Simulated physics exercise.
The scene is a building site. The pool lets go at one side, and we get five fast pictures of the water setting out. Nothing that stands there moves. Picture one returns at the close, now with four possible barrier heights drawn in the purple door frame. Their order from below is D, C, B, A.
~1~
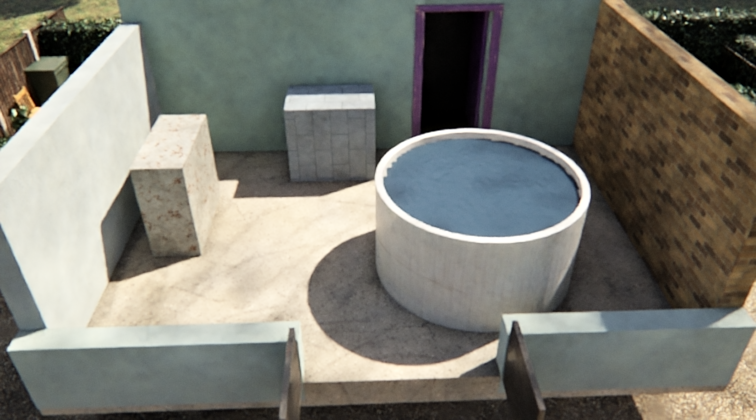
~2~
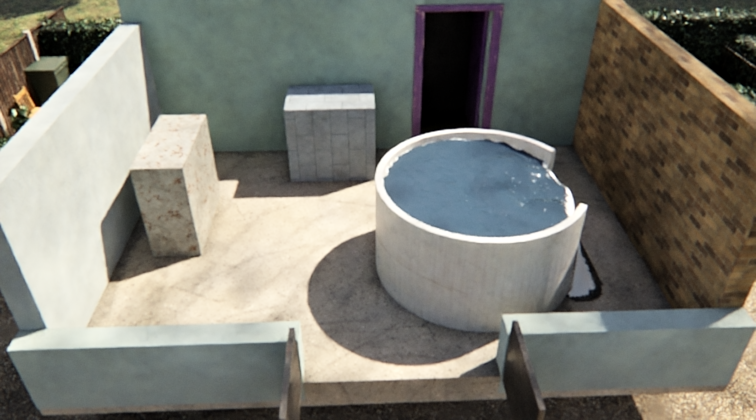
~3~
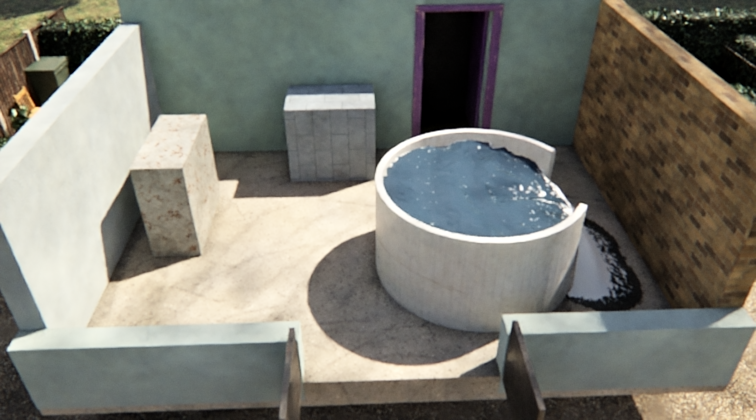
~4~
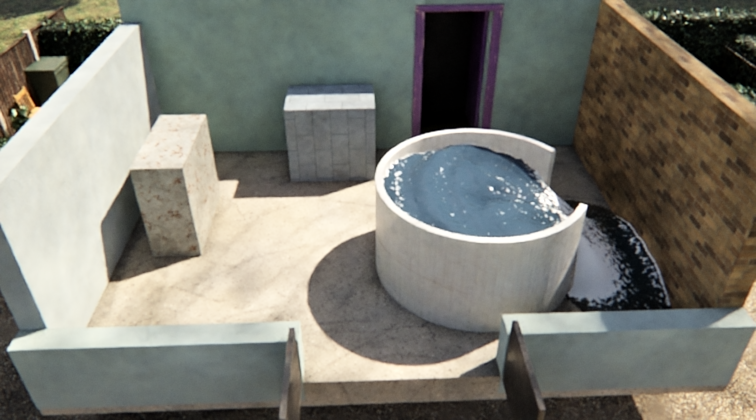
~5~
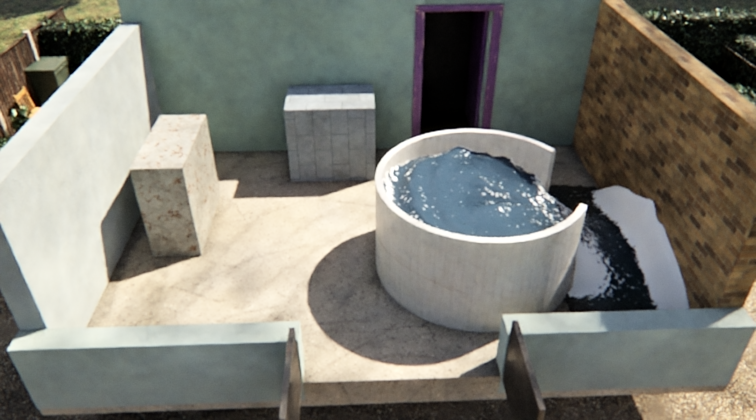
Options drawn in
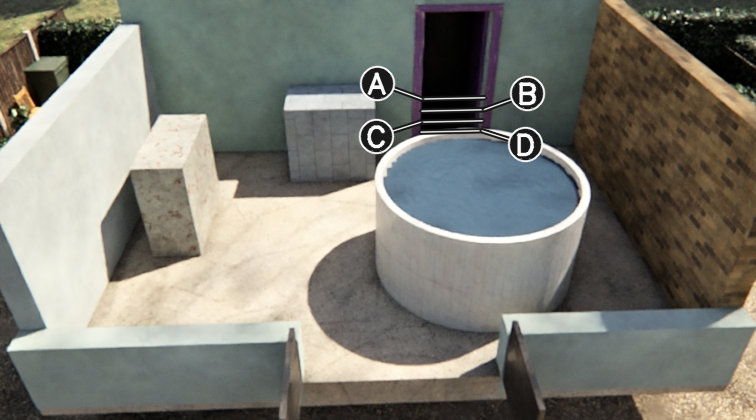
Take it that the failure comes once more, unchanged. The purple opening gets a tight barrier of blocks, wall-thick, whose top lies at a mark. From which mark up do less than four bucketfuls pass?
D is the one.
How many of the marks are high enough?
All of them.
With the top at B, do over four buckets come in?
No, not at all.
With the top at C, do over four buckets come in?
No, not at all.
In white, A at (453, 98); B at (452, 110); C at (451, 121); D at (451, 131); from the bottom up D, C, B, A.
If A is chosen, nothing gets over.
If B is chosen, nothing gets over.
If C is chosen, nothing gets over.
If D is chosen, a splash gets over, under a bucket.
